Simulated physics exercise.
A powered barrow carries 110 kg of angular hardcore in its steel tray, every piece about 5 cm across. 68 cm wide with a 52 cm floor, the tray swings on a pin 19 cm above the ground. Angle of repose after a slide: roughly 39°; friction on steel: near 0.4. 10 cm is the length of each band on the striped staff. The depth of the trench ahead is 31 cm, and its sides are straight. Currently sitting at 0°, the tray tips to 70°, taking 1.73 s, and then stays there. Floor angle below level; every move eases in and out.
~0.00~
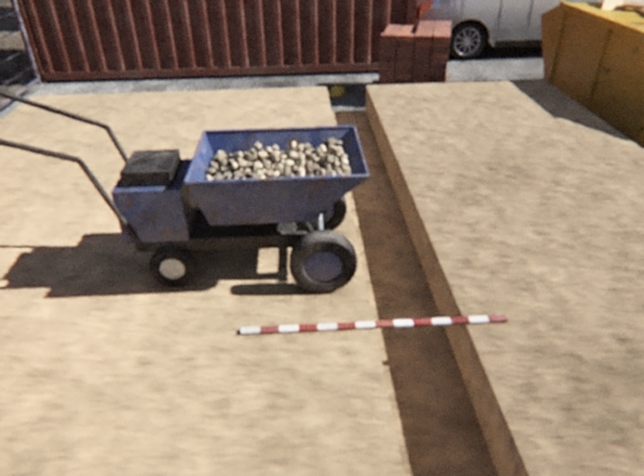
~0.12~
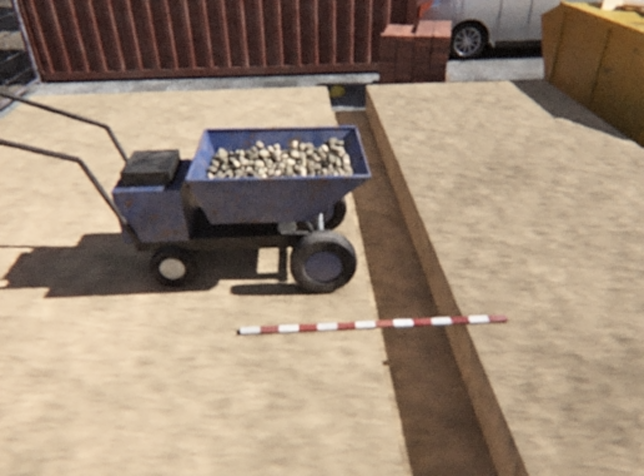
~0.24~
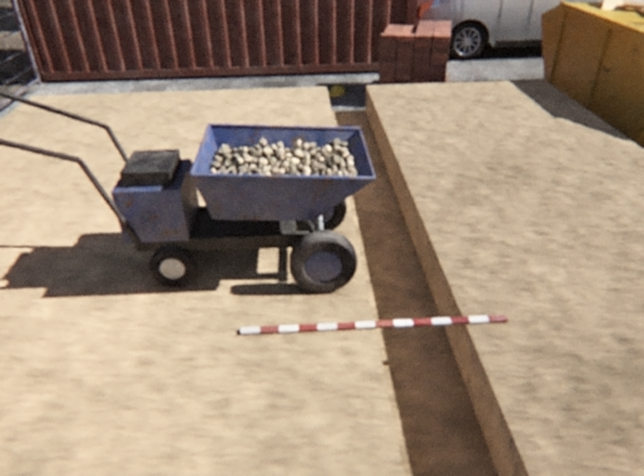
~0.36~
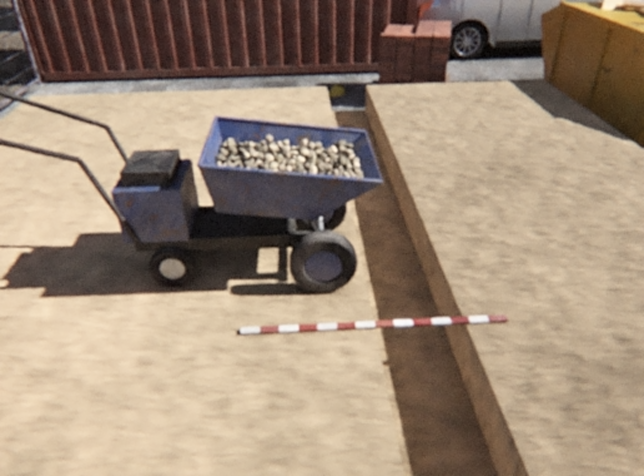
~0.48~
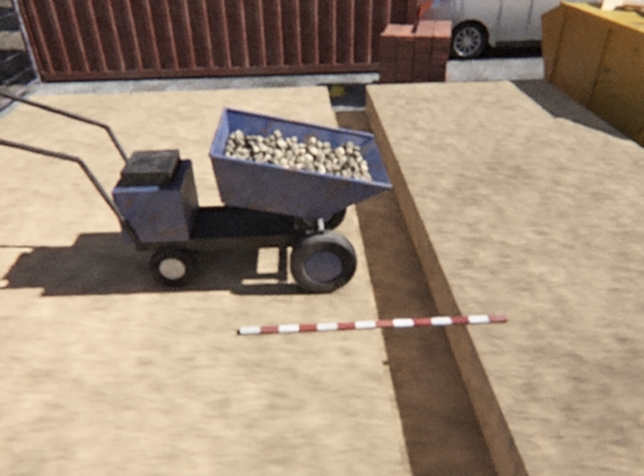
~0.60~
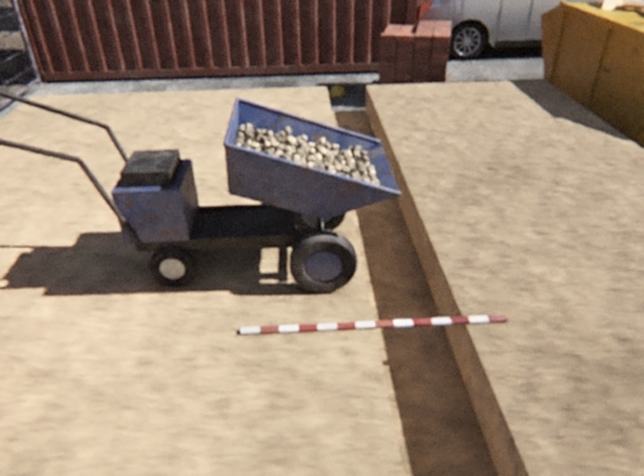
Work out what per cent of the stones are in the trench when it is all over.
It comes to roughly 62 per cent.
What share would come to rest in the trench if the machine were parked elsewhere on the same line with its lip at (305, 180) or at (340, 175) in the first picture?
I'd say some 100 per cent and some 95 per cent.
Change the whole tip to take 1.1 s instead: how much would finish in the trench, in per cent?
That works out at about 55 in a hundred.
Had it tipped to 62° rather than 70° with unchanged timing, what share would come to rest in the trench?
In that case near 60 per cent.
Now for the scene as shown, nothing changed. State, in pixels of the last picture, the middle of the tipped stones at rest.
At about pixel (426, 279) in the last view.
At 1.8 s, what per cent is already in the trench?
Around 25 per cent of it.
After 1.3 s the floor is at 59°; 100 % in the tray; the foremost stones are at (419, 223).
After 1.8 s the floor is at 70°; 56 % in the tray, 23 % in the trench, 22 % past the trench; the foremost stones are at (480, 249).
After 2.2 s the floor is at 70°; 18 % in the tray, 42 % in the trench, 40 % past the trench; the foremost stones are at (521, 249).
After 4.1 s the floor is at 70°; 0 % in the tray, 62 % in the trench, 38 % past the trench; the foremost stones are at (527, 246).
